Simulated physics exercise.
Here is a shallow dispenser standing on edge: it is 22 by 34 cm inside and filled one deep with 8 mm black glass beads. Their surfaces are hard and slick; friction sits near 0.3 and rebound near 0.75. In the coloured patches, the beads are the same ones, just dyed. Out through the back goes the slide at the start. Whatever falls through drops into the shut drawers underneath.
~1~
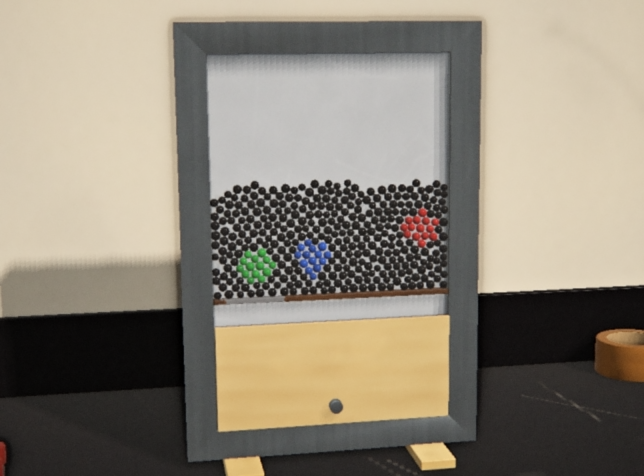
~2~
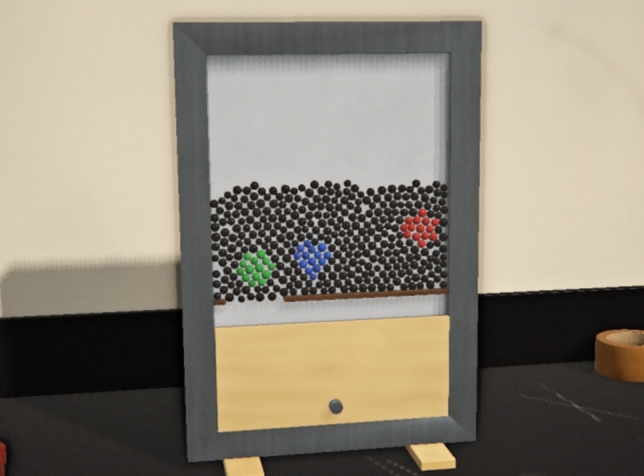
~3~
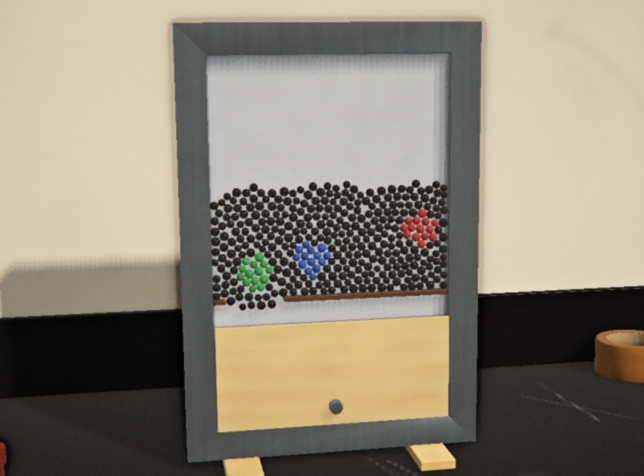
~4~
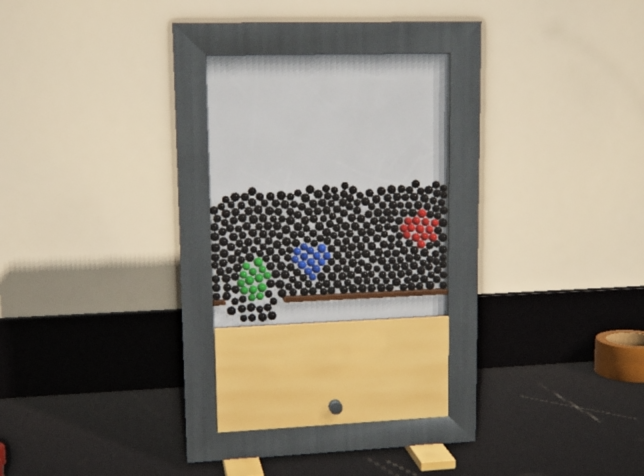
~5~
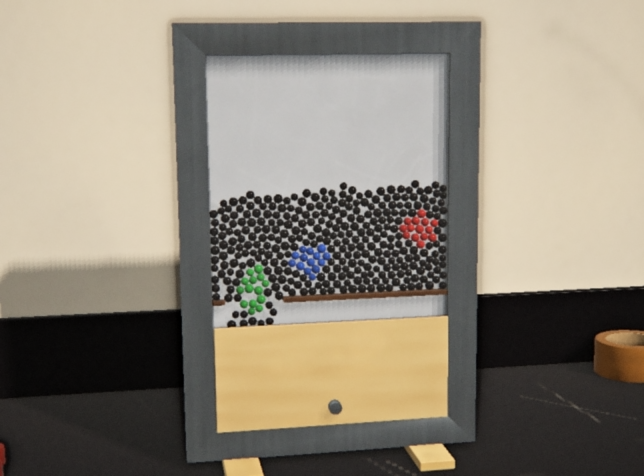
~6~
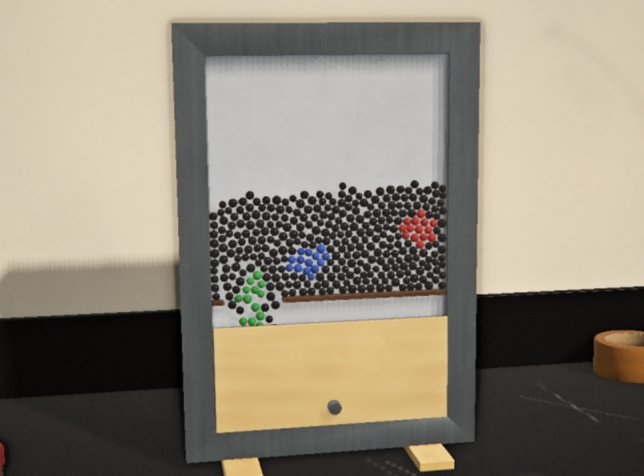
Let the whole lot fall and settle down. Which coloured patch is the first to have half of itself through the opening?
The green patch.
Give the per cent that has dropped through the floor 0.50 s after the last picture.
Close to 55 in a hundred.
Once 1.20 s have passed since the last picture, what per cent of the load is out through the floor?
Estimate: About 70 per cent.
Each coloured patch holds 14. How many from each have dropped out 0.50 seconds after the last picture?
Count out below - green 14, red 0, blue 14.
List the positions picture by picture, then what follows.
The first picture shows about 360 beads; load centre (328, 240); green patch (255, 267); red patch (420, 228); blue patch (312, 258); slide (220, 302) to (289, 298).
The second picture shows load centre (328, 240); 0 out.
The third picture shows load centre (328, 241); 4 out.
The fourth picture shows load centre (327, 241); 11 out.
The fifth picture shows load centre (331, 249); 17 out.
The sixth picture shows load centre (336, 243); 23 out; green patch (252, 298); red patch (418, 230); blue patch (308, 262).
Then, 0.15 s after the last picture, 20 % are out; out of 14, green 14, red 0, blue 1.
Then, 0.50 s after the last picture, 55 % are out; out of 14, green 14, red 0, blue 14.
Then, 1.20 s after the last picture, 70 % are out; out of 14, green 14, red 0, blue 14.
At rest 2.3 s after the last picture, 75 % are out; out of 14, green 14, red 0, blue 14; half out at green 0.06 s, red never, blue 0.36 s.
